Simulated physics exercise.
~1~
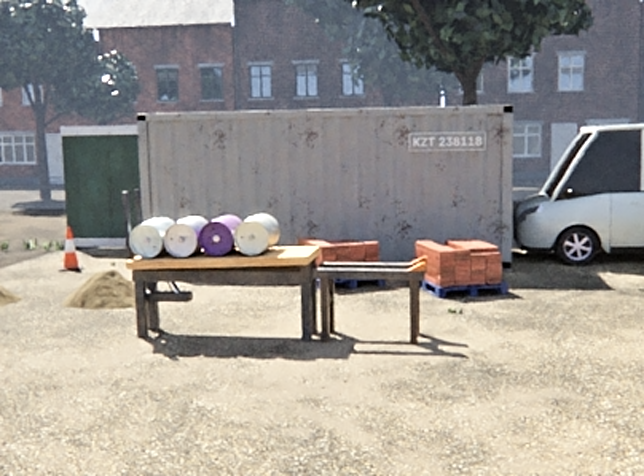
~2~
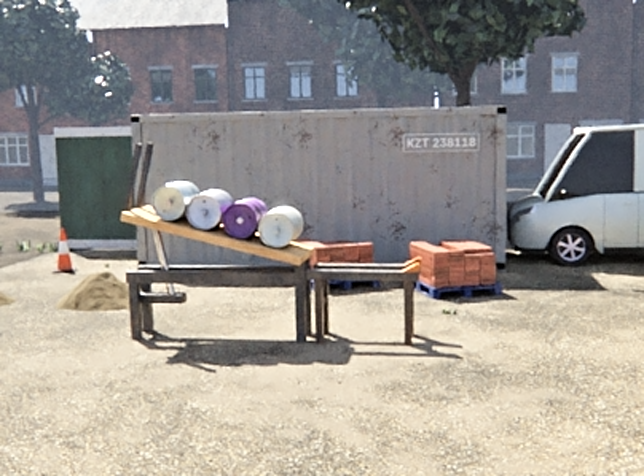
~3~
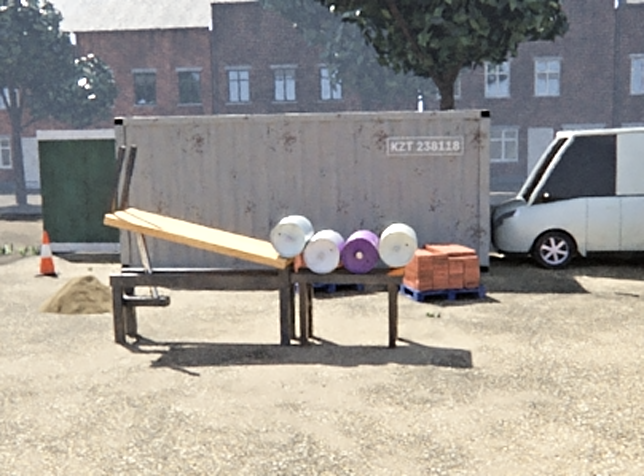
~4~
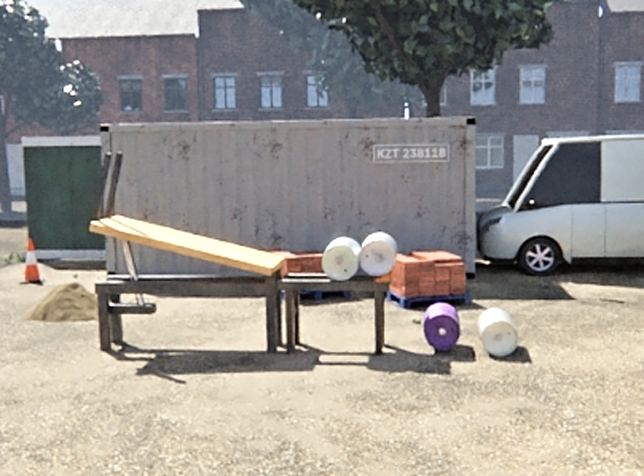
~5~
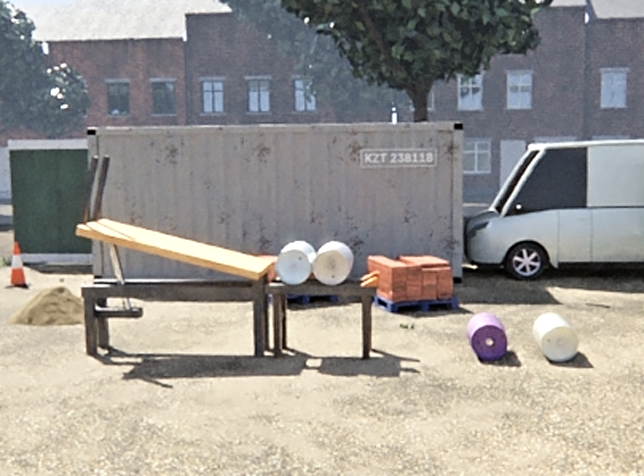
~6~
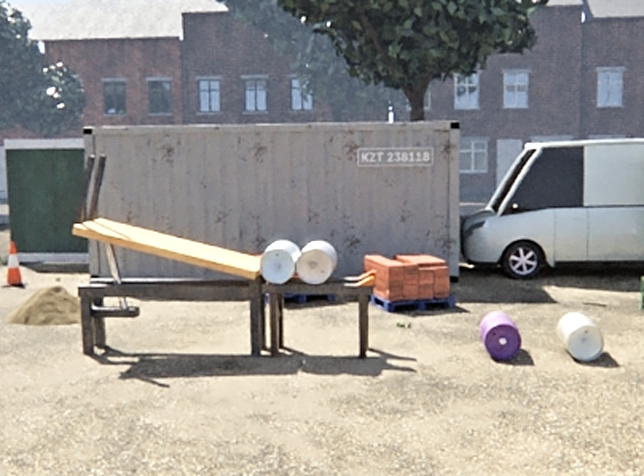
Four kegs roll right off a tilting deck, and the purple and one white drop to the ground.
